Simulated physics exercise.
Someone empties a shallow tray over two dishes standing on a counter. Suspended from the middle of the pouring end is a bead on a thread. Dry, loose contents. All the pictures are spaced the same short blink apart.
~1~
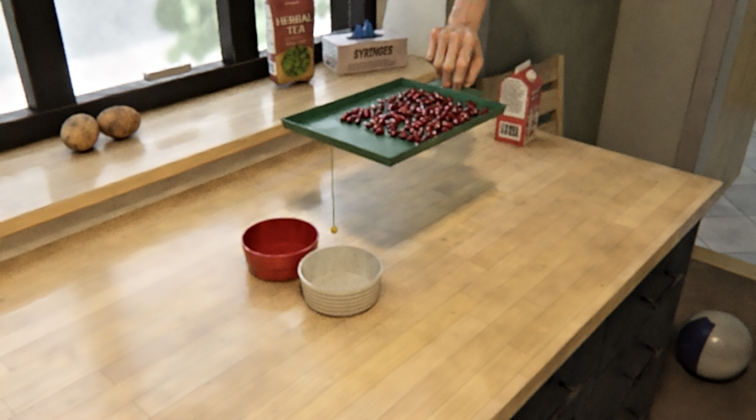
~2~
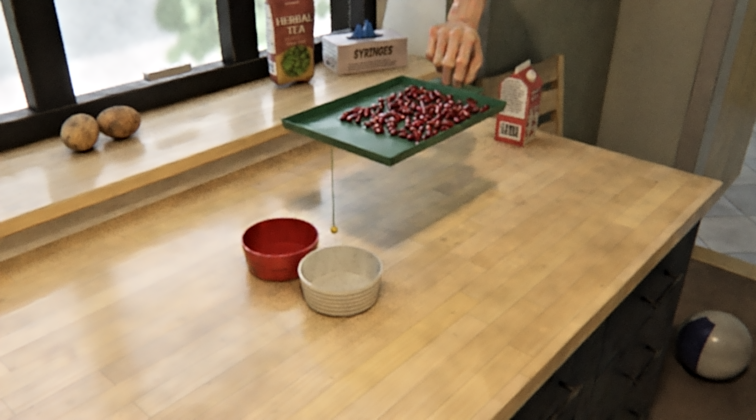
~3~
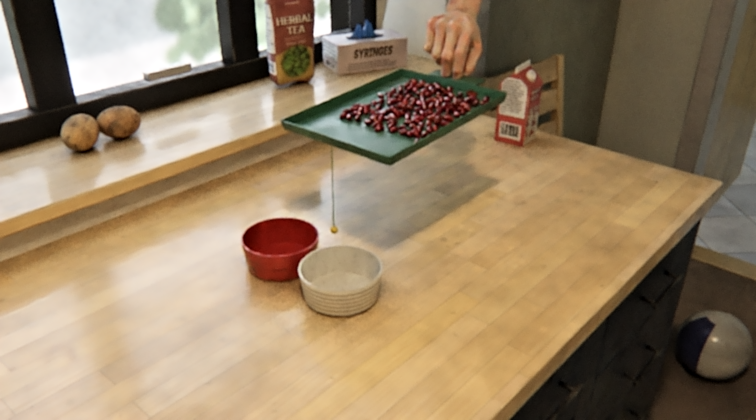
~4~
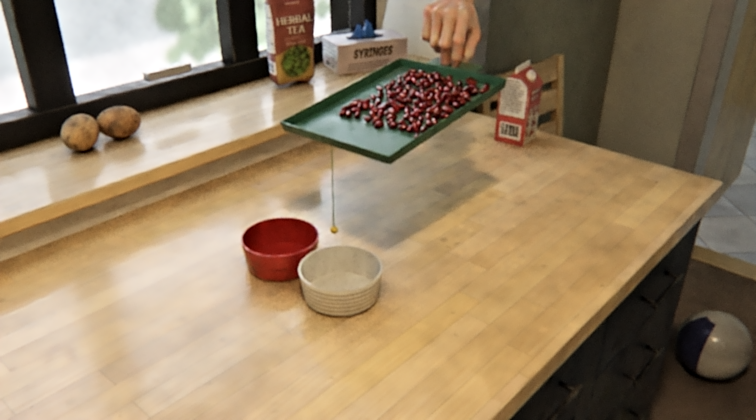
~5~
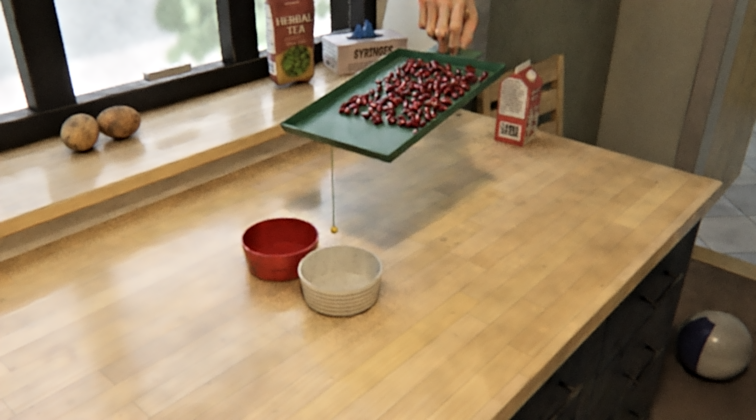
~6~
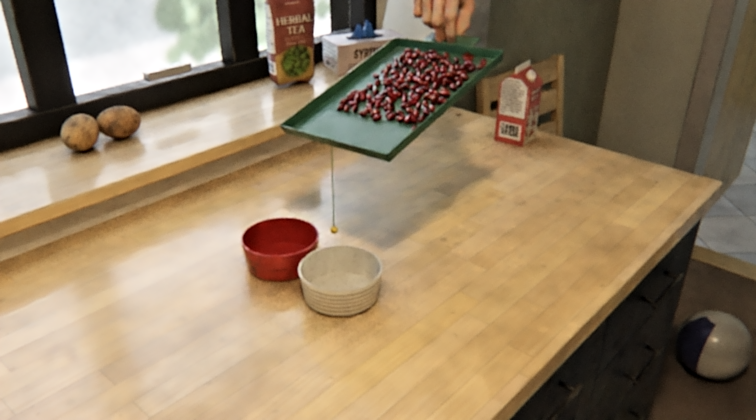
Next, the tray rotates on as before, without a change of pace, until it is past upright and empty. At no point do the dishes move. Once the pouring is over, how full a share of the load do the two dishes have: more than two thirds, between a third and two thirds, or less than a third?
The dishes go past two thirds of the load.
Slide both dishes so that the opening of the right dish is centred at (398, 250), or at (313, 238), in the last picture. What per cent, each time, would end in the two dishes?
Approximately 0 percent, followed by approximately 60 percent.
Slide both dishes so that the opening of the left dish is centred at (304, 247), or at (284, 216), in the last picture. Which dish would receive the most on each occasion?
The first time round it's the one placed on the left, and the next time it's the one placed on the left.
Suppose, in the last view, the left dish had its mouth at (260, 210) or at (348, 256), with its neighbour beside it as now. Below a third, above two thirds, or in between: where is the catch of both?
Run 1 - in the middle band; run 2 - below one third.
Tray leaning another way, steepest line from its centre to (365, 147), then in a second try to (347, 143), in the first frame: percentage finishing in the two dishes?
Close to 70 percent first and close to 80 percent second.
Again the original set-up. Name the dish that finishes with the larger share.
The winner: The left side.
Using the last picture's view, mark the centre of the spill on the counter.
Somewhere about (252, 292), I'd say.
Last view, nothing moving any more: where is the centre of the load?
(280, 262).
Just after the last frame, tray tipped steeply; the larger part on the tray; about a tenth in the air.
A moment on, tray tipped right over; roughly two thirds on the tray; just a few in the right dish; roughly a quarter in the left dish; about a tenth outside both.
Further on, tray tipped past a quarter turn; roughly a quarter in the right dish; roughly two thirds in the left dish; roughly a quarter outside both.
When it is over, tray tipped past a quarter turn; roughly a quarter in the right dish; roughly two thirds in the left dish; roughly a quarter outside both.
